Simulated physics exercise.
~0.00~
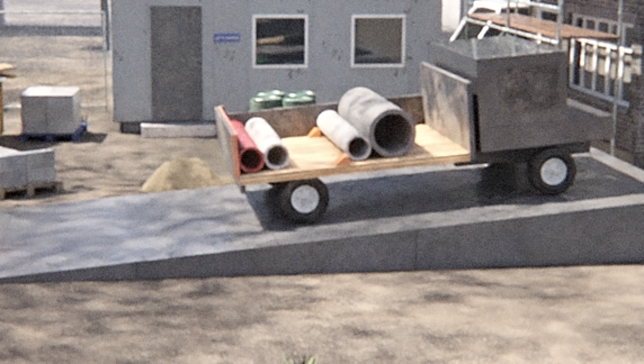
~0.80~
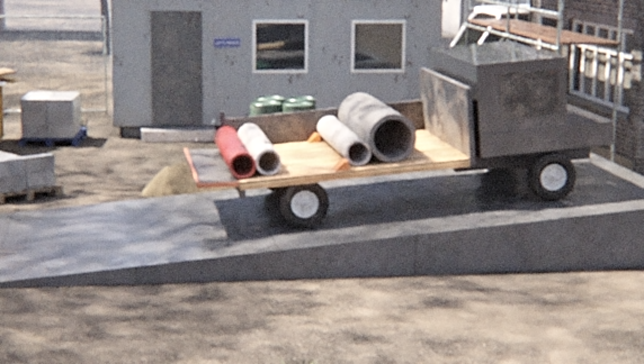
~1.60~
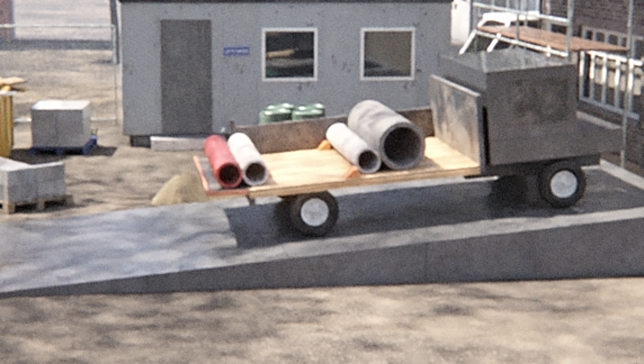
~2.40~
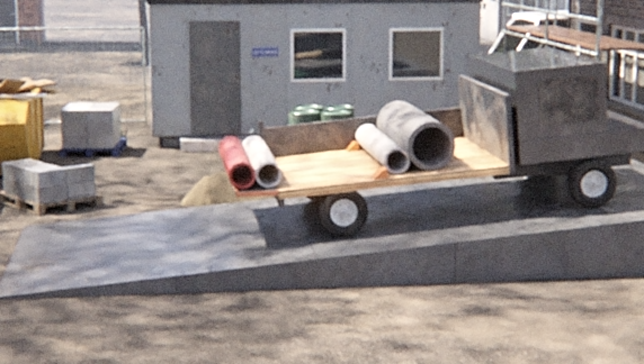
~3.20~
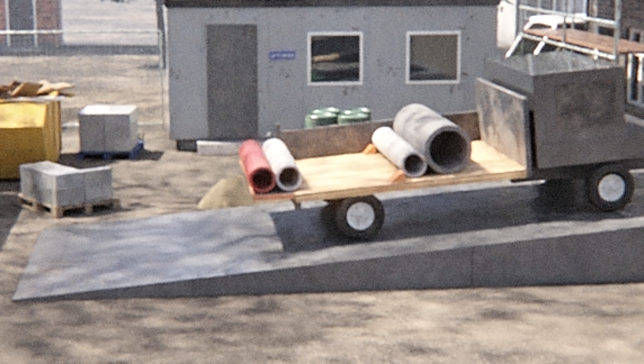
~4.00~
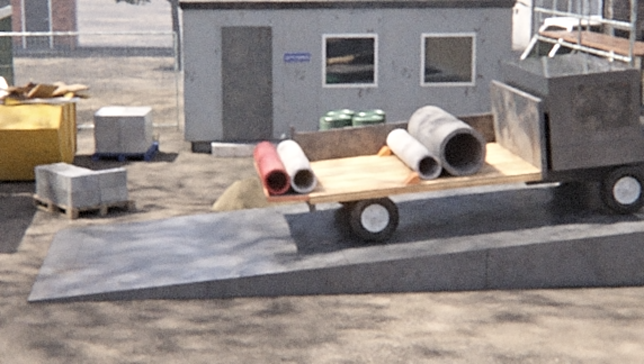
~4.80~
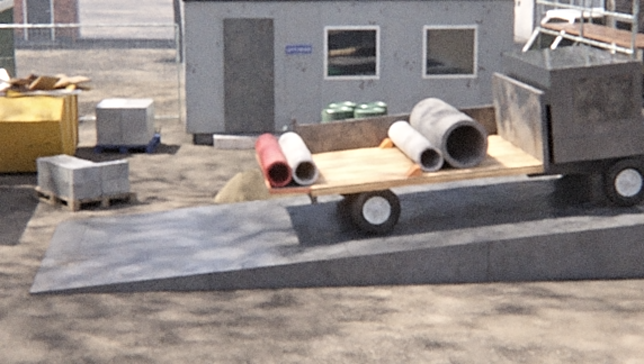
The truck's tailgate drops open, and the red pipe rolls left onto it and stops.
